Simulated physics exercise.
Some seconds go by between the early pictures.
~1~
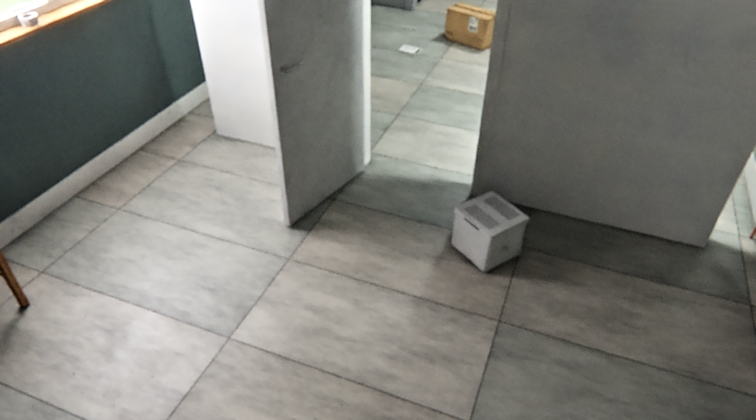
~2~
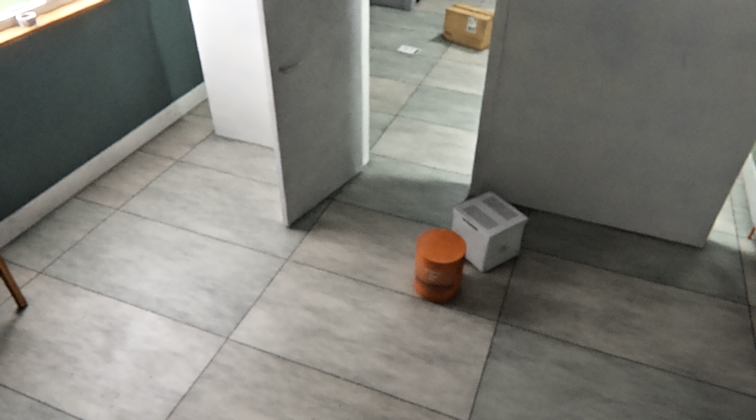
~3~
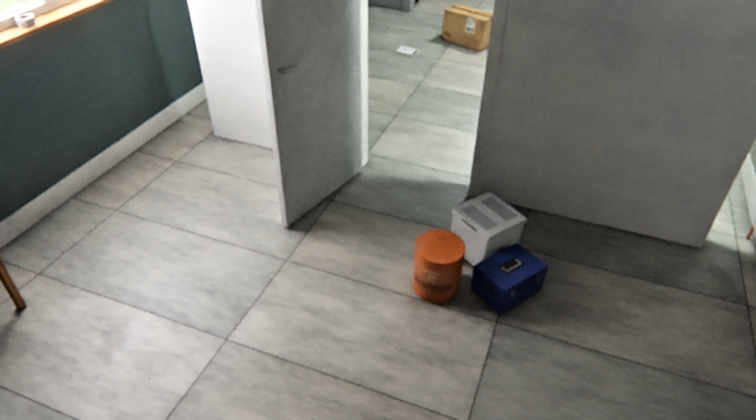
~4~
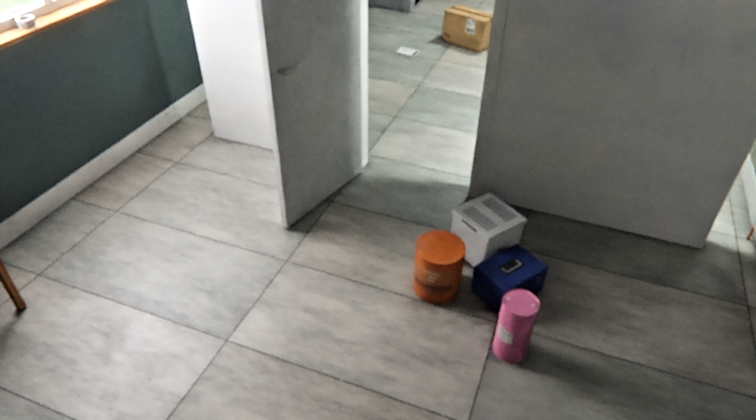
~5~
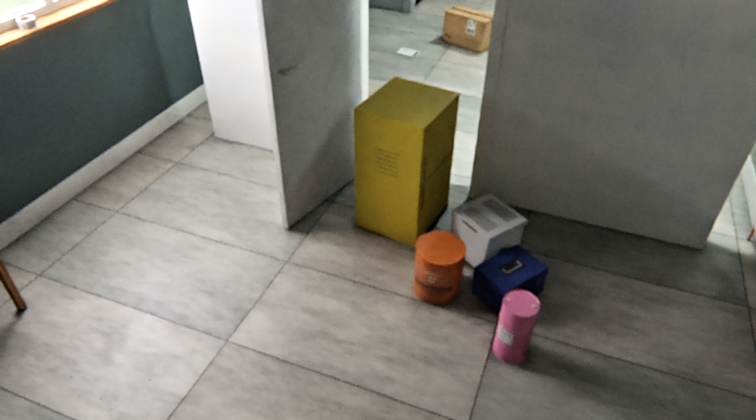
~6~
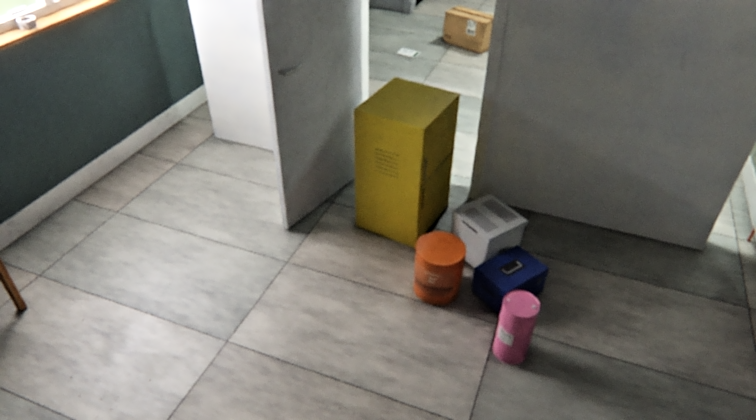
In a grey-tiled room with an open door, an orange pail appeared beside a white tote, then a blue toolbox, a pink canister and a tall yellow appliance, while everything else stayed still.
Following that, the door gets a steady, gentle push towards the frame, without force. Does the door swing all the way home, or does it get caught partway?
You can tell the door won't budge further before the frame.
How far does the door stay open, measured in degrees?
Near 70° open.
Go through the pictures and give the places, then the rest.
Door wide open and still, in the first frame.
Door wide open and still; white tote (487, 232), in the second frame.
Door wide open and still; orange pail (438, 267), in the third frame.
Door wide open and still; blue toolbox (509, 278); white tote (486, 233), in the fourth frame.
Door wide open and still; pink canister (515, 327); orange pail (439, 268), in the fifth frame.
Door wide open and still; yellow appliance (405, 163); blue toolbox (509, 280), in the sixth frame.
Then, 0.40 s on from there, door 92° open.
Then, 0.60 s on from there, door 78° open.
In the end, door 71° open; all 5 unmoved. At the end, from the last picture's camera, yellow appliance near (407, 163).
